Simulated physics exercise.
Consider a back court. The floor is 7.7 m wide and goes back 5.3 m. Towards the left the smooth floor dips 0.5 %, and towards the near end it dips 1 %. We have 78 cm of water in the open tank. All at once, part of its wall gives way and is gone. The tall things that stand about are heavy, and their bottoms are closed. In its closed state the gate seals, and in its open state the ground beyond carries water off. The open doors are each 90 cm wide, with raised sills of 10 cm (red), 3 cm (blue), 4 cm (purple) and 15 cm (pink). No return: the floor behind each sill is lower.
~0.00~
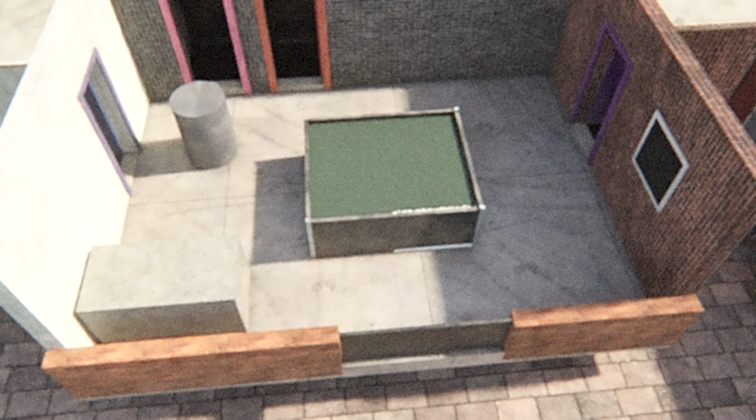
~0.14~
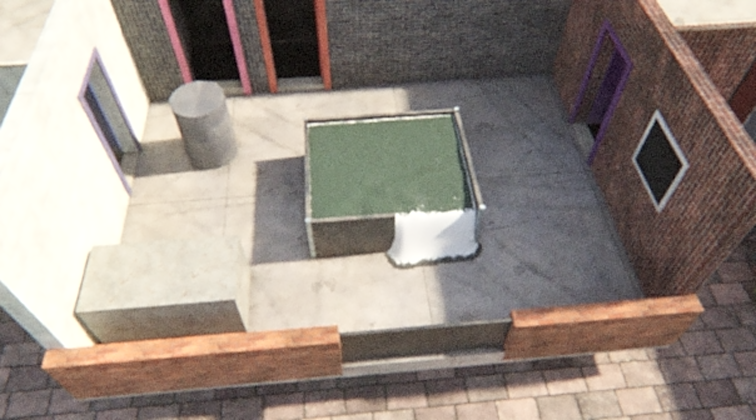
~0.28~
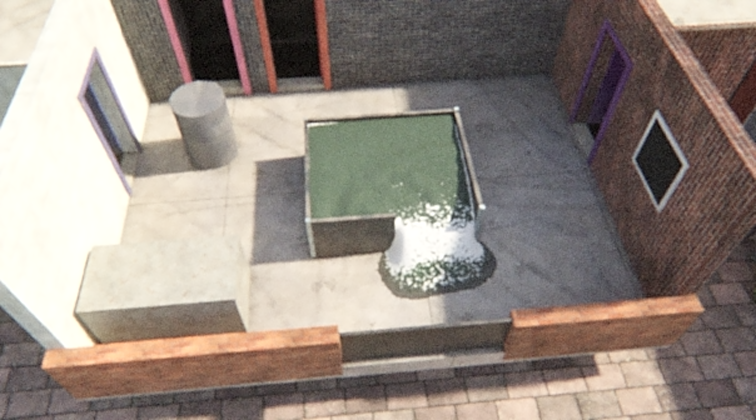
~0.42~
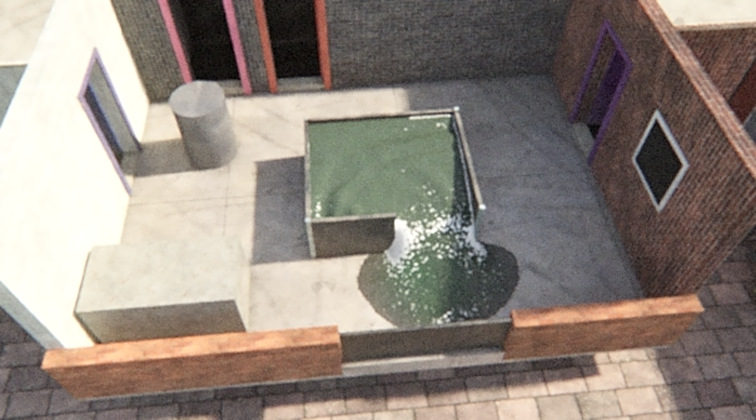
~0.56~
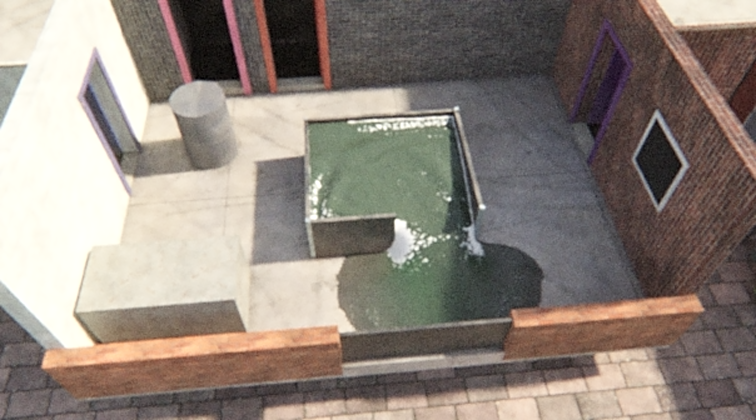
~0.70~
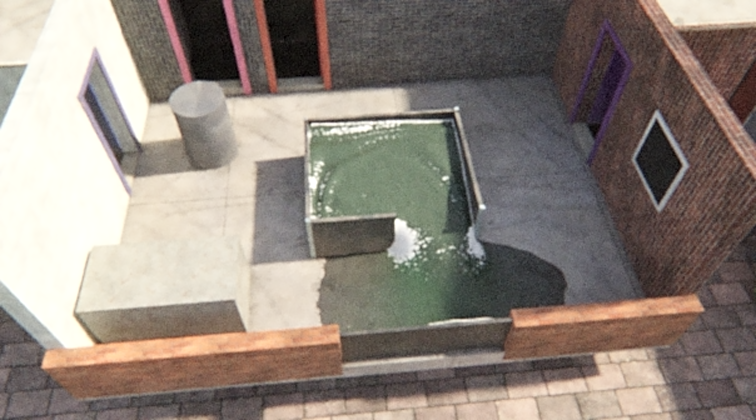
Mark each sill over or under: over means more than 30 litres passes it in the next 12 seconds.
Red door - under; blue door - over; purple door - over; pink door - under.
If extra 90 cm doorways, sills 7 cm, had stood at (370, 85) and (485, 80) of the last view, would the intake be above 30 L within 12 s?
Less, more.
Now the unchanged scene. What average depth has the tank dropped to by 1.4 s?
Some 53 cm.
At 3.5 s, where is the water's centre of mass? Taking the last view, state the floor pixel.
I'd say somewhere around (410, 241).
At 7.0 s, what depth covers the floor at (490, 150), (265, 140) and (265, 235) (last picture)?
About 6, 13 and 6 cm respectively.
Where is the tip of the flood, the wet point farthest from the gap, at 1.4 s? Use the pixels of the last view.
Near (204, 362).
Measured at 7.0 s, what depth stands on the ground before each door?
Depths in cm: Red 6, blue 6, purple 5, pink 8.
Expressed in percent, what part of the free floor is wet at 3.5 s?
Near 70 per cent is wet.
After 1.4 s water covers 20 % of the floor and is deepest (56 cm) near (456, 340); red door not reached, blue door not reached, purple door not reached, pink door not reached.
After 2.2 s water covers 30 % of the floor and is deepest (52 cm) near (647, 322); red door not reached, blue door not reached, purple door not reached, pink door not reached.
After 3.5 s water covers 70 % of the floor and is deepest (40 cm) near (93, 372); red door not reached, blue door not reached, purple door 6 cm at the sill, 0 L in, pink door not reached.
After 7.0 s water covers 95 % of the floor and is deepest (20 cm) near (271, 356); red door 6 cm at the sill, 4 L in, blue door 6 cm at the sill, 28 L in, purple door 5 cm at the sill, 7 L in, pink door 8 cm at the sill, 0 L in.
After 12.0 s water covers 100 % of the floor and is deepest (17 cm) near (308, 243); red door 8 cm at the sill, 6 L in, blue door 13 cm at the sill, 196 L in, purple door 8 cm at the sill, 51 L in, pink door 12 cm at the sill, 0 L in.
